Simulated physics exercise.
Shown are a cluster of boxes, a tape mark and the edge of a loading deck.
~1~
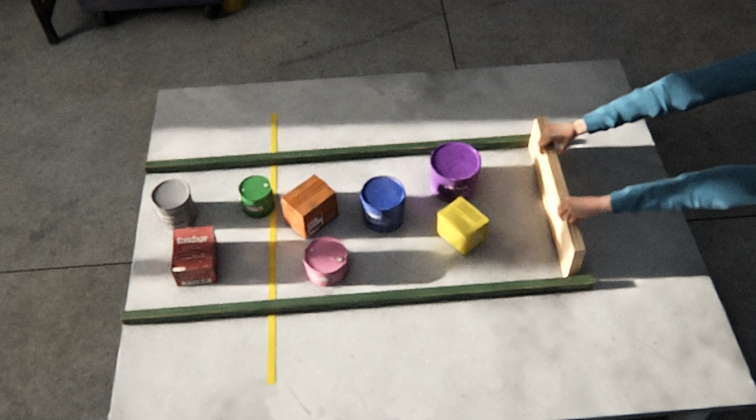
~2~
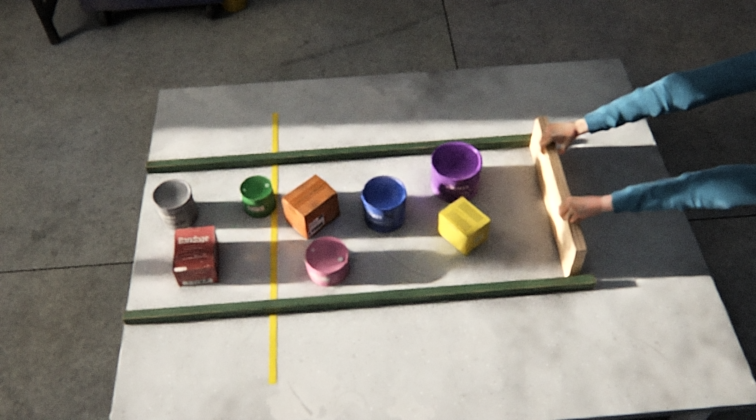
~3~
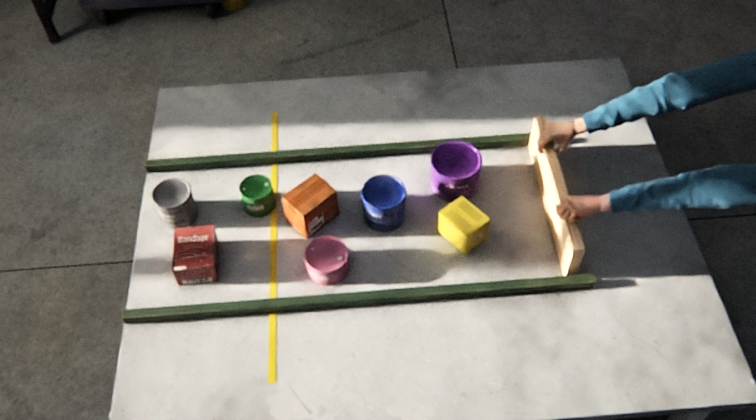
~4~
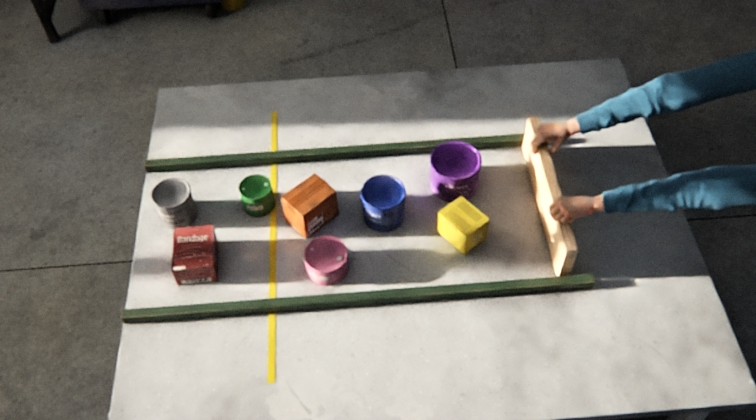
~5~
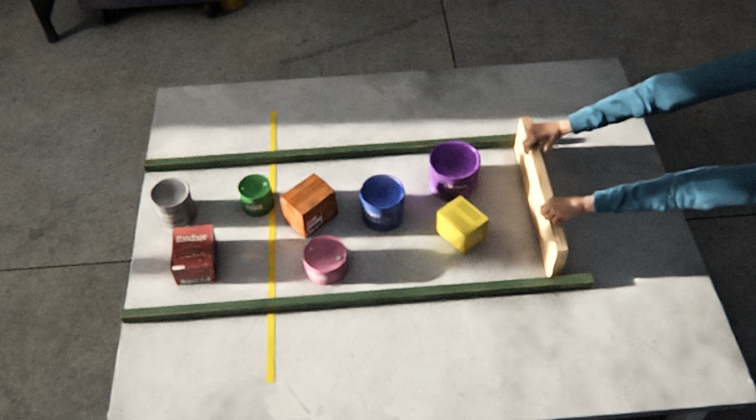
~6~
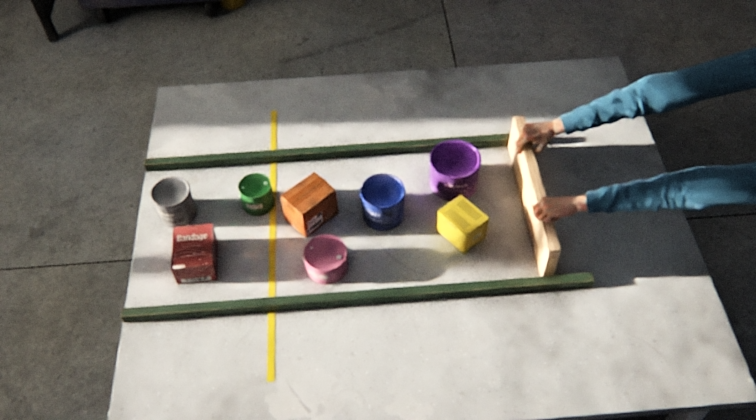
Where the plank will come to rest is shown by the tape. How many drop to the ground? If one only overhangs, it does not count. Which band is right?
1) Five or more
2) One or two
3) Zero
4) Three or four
(3) Zero.
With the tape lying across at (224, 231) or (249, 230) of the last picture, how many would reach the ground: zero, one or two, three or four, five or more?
In turn: Just one or two; 1 or 2.
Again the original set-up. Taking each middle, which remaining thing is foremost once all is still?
The grey pail, that one.
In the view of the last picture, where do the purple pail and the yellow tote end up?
(245, 185) and (254, 233), roughly.
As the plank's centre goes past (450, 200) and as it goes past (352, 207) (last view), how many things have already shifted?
The first count is 2, and then it's 6.
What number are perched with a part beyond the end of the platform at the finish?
The answer comes to 1.
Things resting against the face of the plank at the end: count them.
3.
Soon after, none off yet; grey pail at rest near (174, 203); red box at rest near (195, 254); green canister at rest near (257, 194).
After that, none off yet; grey pail at rest near (174, 203); red box at rest near (195, 254); green canister displaced about its own width near (212, 186).
In the end, the number that fall off is zero.
